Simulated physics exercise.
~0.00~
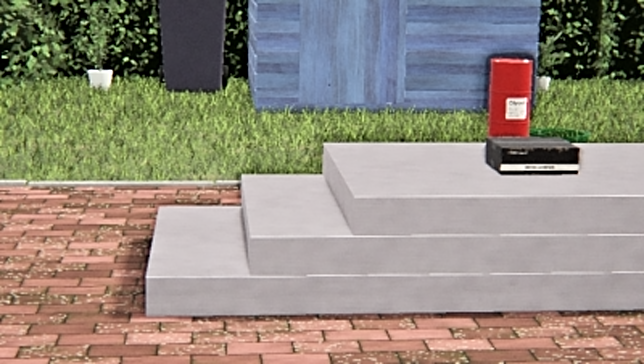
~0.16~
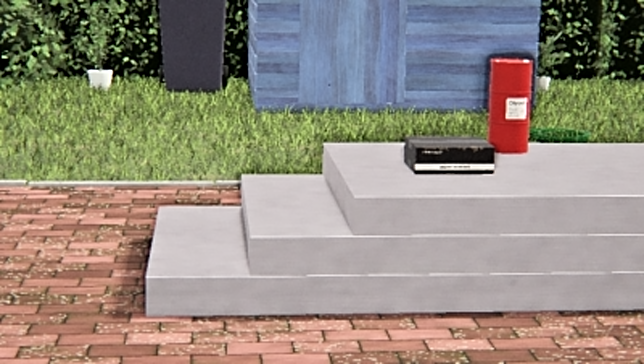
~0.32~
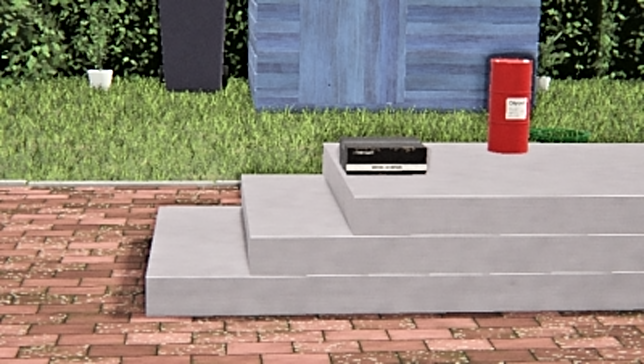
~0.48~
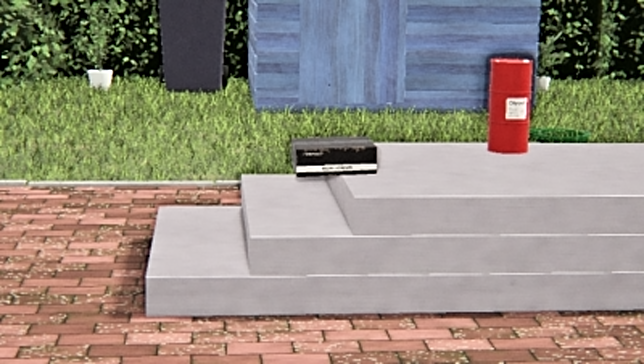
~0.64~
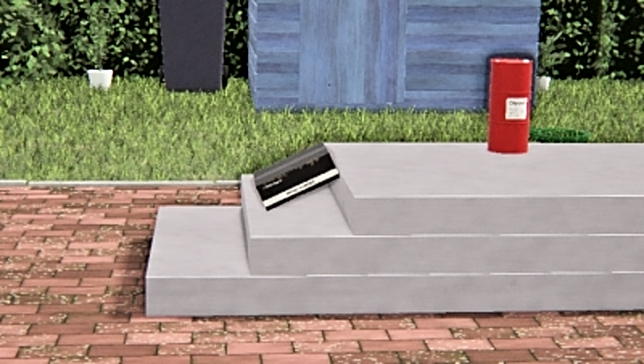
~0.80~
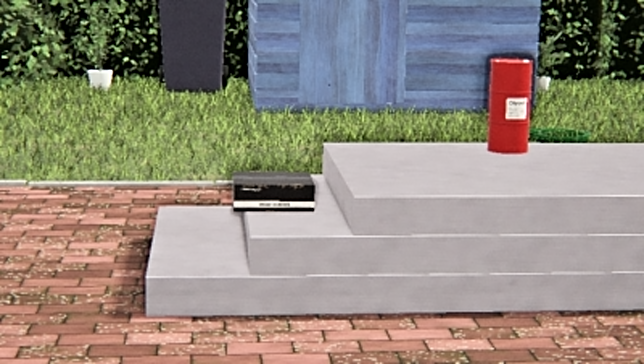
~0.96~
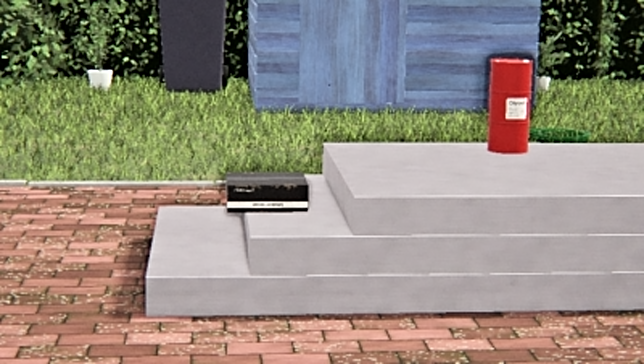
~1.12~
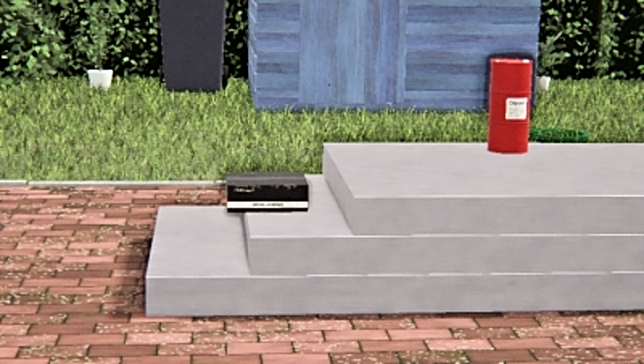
Black parcel sliding left past a red canister on a grey platform, tipping over the edge and settling on the step below.
